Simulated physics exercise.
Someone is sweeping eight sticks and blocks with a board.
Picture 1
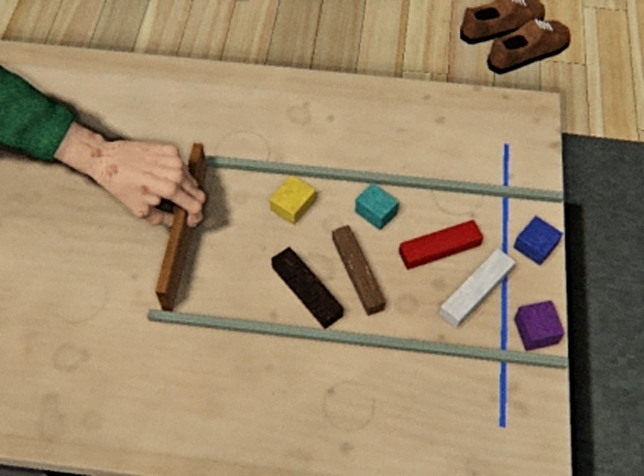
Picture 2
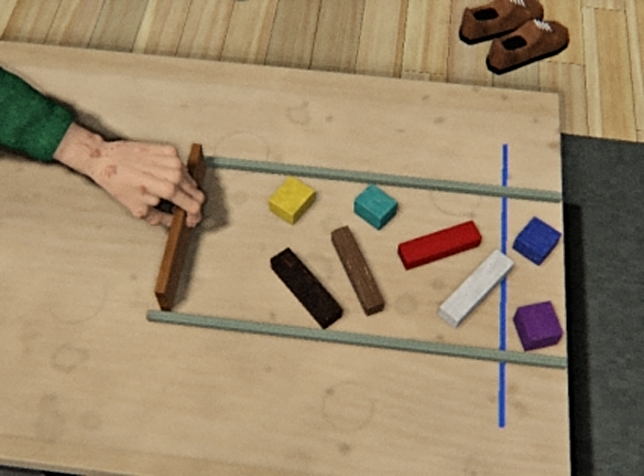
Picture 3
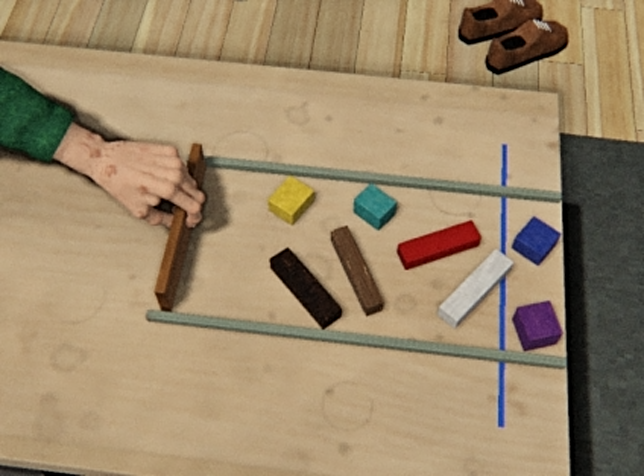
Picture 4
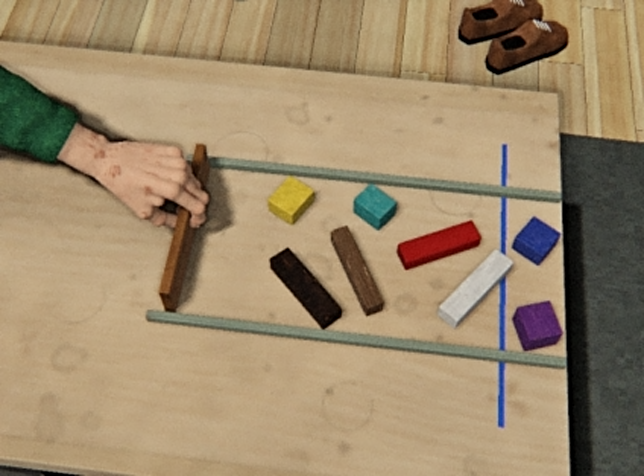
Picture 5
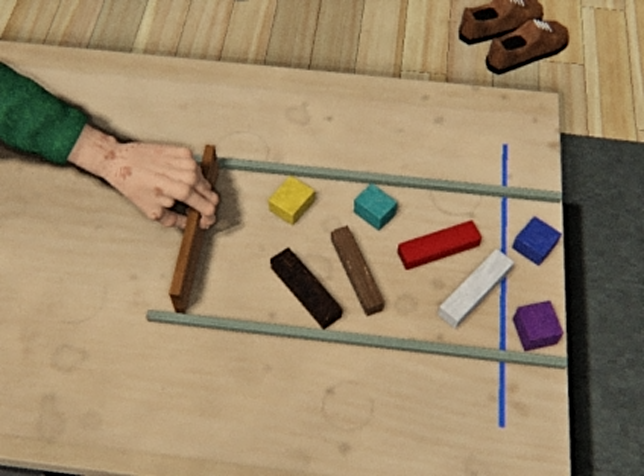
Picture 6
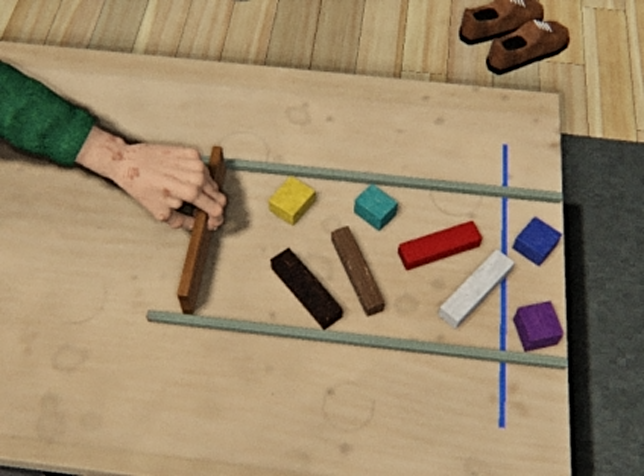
A hand slides a wooden board slightly right between two rails toward scattered colored blocks.
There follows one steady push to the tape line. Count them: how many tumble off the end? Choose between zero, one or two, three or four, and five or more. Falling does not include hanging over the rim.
The count is three or four.
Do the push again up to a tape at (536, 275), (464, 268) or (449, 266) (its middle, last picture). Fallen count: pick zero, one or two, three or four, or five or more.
Going tape by tape, I get more than four, then zero, then no fall at all.
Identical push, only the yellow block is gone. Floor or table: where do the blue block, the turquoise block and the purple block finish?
Well, the blue block topples off, the turquoise block is left in place and the purple block topples off.
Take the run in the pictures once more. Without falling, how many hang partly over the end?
Expected count: 1.
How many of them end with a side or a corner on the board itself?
It's 2 of them.
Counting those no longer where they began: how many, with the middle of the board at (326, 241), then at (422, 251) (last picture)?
The number moved is 4 and then 6.
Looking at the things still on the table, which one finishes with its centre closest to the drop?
The turquoise block is foremost.
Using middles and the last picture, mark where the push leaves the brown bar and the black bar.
Close to (539, 287); the other close to (517, 310).
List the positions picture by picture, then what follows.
Blue block (538, 240); purple block (539, 326); white bar (477, 288); board (183, 225); tape (505, 271), in the first frame.
Purple block (538, 326); yellow block (292, 200), in the second frame.
White bar (476, 288); black bar (305, 288), in the third frame.
Blue block (536, 241); turquoise block (375, 207), in the fourth frame.
Purple block (537, 326); brown bar (357, 270), in the fifth frame.
Blue block (537, 241); purple block (538, 326); white bar (477, 289); board (203, 228); tape (504, 272), in the sixth frame.
A little later, none off yet; blue block at rest near (537, 241); purple block at rest near (538, 326); white bar at rest near (477, 289).
Next, none off yet; blue block shifted about its own width near (562, 250); purple block shifted a little near (554, 334); white bar shifted a little near (529, 298).
When it is over, the number that fall off is three or four; down, red stick, white bar, purple block and blue block.
